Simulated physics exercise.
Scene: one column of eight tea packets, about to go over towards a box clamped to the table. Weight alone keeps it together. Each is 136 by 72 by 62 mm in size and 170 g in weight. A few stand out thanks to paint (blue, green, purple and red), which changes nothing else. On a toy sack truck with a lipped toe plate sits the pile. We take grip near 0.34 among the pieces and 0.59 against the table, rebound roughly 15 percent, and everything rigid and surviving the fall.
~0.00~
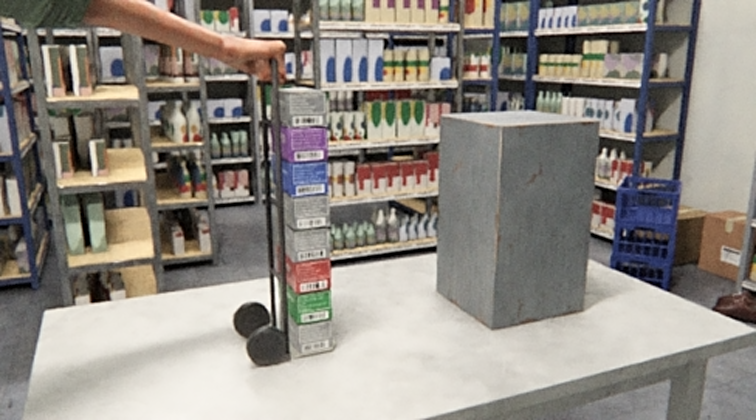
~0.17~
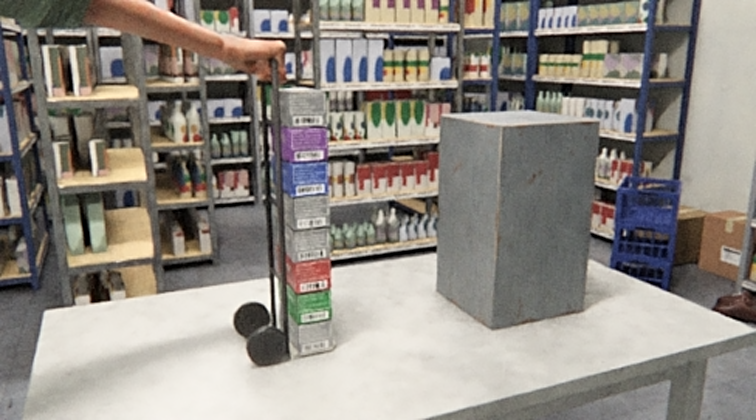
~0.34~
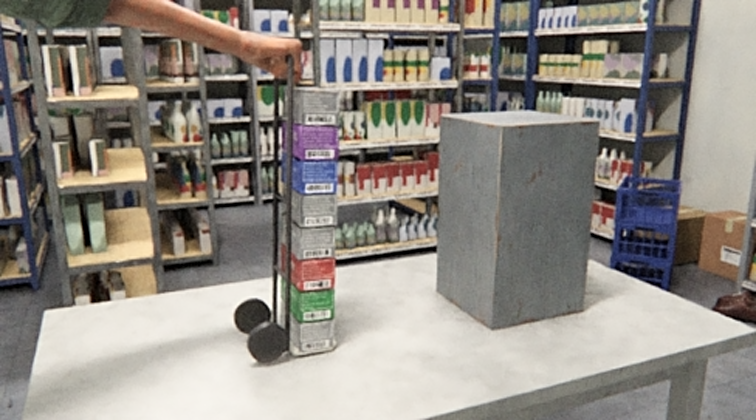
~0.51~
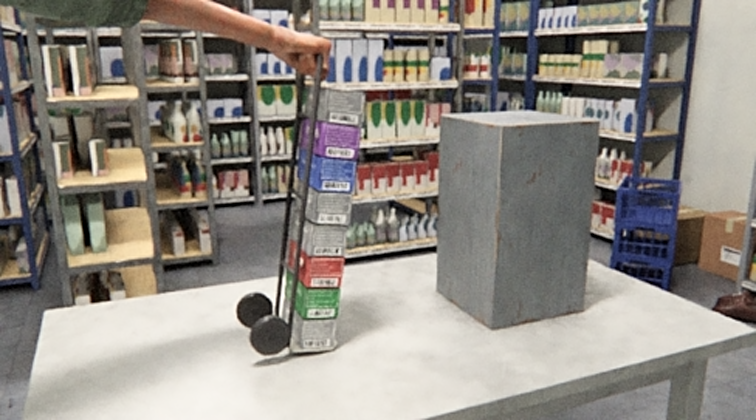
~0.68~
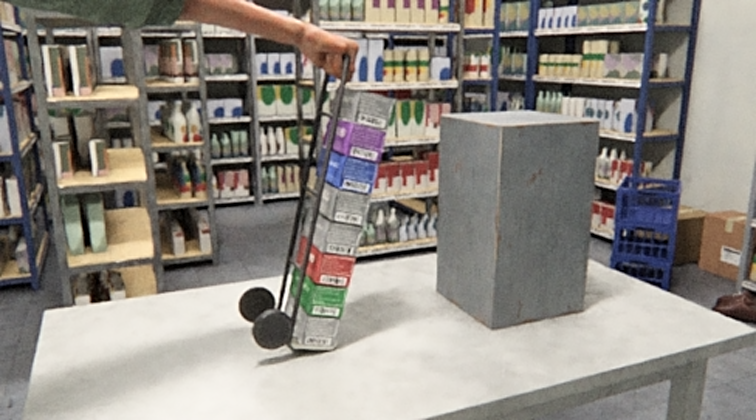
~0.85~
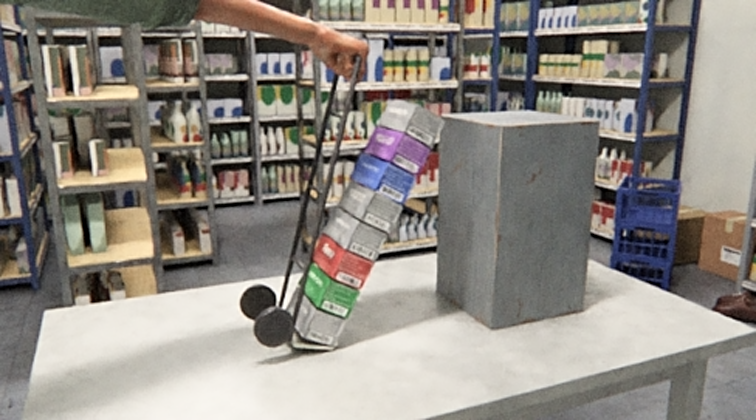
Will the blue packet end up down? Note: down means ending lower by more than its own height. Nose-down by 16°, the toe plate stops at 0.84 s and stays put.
Yes.
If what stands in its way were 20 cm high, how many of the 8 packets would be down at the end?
7.
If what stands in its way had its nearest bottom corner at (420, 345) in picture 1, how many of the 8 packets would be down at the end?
That comes to 0.
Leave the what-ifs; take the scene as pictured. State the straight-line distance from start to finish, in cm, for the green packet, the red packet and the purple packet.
Roughly green 14 cm, red 22 cm, purple 42 cm.
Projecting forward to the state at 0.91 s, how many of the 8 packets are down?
1 by that time.
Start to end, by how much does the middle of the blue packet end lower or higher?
It ends some 25 cm lower.
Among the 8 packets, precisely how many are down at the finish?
7.
By 0.91 s, 1 of the 8 packets down; blue packet tilted 38°, 46 mm lower; purple packet tilted 38°, 59 mm lower.
By 0.98 s, 3 of the 8 packets down; blue packet tilted 44°, 8 cm lower; green packet tilted 45°.
By 1.12 s, 6 of the 8 packets down; blue packet tilted 40°, 15 cm lower; green packet tilted 66°, 55 mm lower.
By 1.24 s, 7 of the 8 packets down; blue packet 20 cm lower; red packet on its side.
When it is over (1.9 s), 7 of the 8 packets down; blue packet 25 cm lower; red packet on its side; green packet on its side. In pixels of the last frame, middles, blue packet near (445, 272), red packet near (389, 309).
